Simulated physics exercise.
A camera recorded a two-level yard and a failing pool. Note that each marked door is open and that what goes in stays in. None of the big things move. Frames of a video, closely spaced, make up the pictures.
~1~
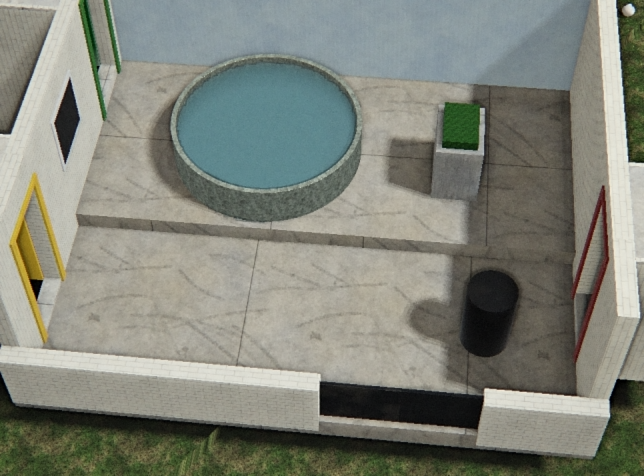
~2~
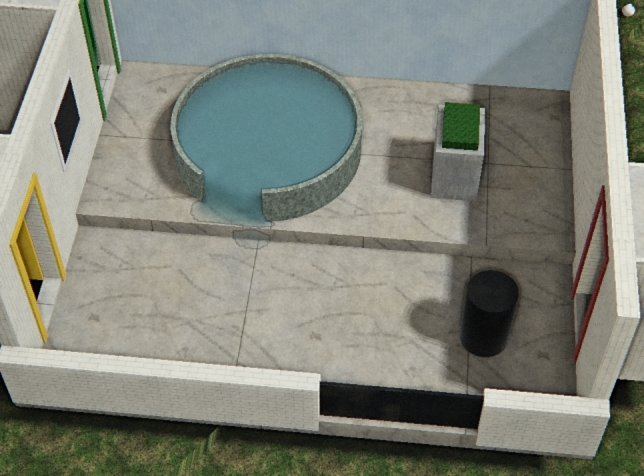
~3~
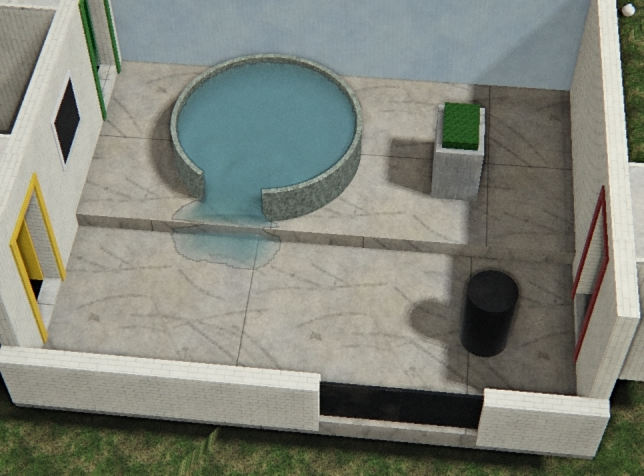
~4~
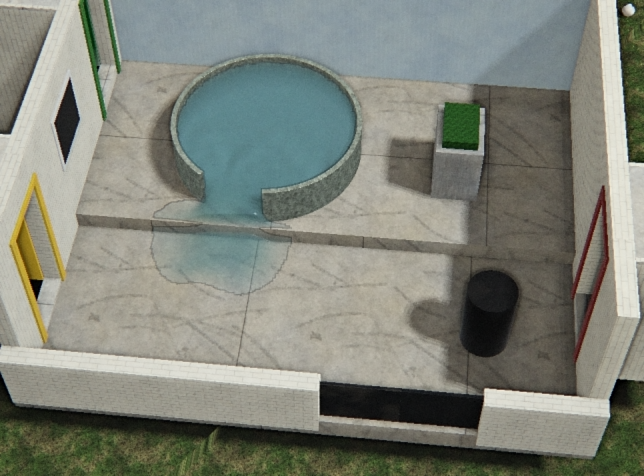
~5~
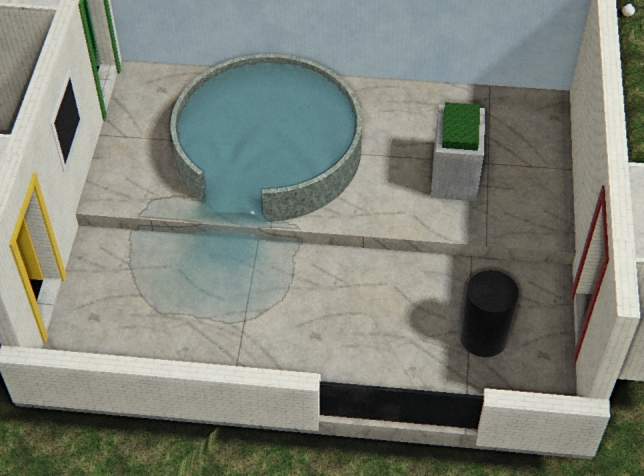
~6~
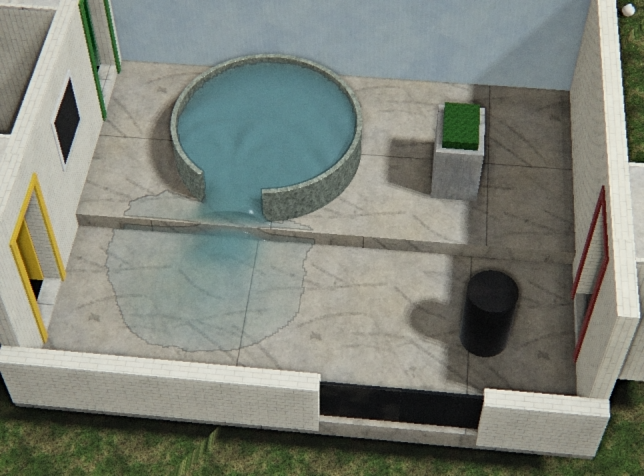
The footage shows a round, stone-walled pool of still water in a two-level walled yard; a gap opens in its front wall, and water pours out over the step, spreading in a widening sheet across the lower paving.
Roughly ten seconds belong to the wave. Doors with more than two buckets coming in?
One by one: Green door: Two pails at most, red door: Two pails at most, yellow door: Over two pails.
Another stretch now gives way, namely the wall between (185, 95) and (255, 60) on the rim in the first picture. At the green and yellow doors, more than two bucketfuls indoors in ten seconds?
Door check - green door exceeds it, yellow door exceeds it.
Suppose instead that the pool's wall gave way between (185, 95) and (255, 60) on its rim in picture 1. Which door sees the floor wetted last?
The one in red, I reckon.
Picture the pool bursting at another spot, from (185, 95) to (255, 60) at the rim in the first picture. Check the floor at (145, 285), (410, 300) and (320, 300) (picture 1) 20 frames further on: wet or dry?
Going through them, the first would be submerged, the next still bare and the last still bare.
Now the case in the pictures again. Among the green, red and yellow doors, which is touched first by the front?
Answer: The yellow one.
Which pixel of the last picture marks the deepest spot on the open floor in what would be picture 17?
Near (48, 380).
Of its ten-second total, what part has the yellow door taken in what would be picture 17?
Close to 5 percent.
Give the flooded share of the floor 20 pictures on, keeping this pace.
I'd put it at roughly 40 per cent.
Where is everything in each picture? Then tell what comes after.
In the first picture, still water in the pool at (267, 124).
In the second picture, the front is at (266, 227), out from the gap at (232, 205).
In the third picture, the front is at (184, 249), out from the gap at (232, 206).
In the fourth picture, water pours out at (232, 206) and has run to (174, 276).
In the fifth picture, the front is at (155, 300), out from the gap at (232, 206).
In the sixth picture, the front is at (155, 338), out from the gap at (232, 206).
A moment on, water covers 25 % of the floor; the green door not reached, the red door not reached, the yellow door wet at the sill, nothing in.
Next, water covers 30 % of the floor; the green door not reached, the red door not reached, the yellow door under two buckets in.
Then, water covers 40 % of the floor; the green door not reached, the red door not reached, the yellow door over two buckets in.
Later, water covers 55 % of the floor; the green door not reached, the red door wet at the sill, nothing in, the yellow door far over two buckets in.
In the end, water covers 55 % of the floor; the green door not reached, the red door wet at the sill, nothing in, the yellow door far over two buckets in.
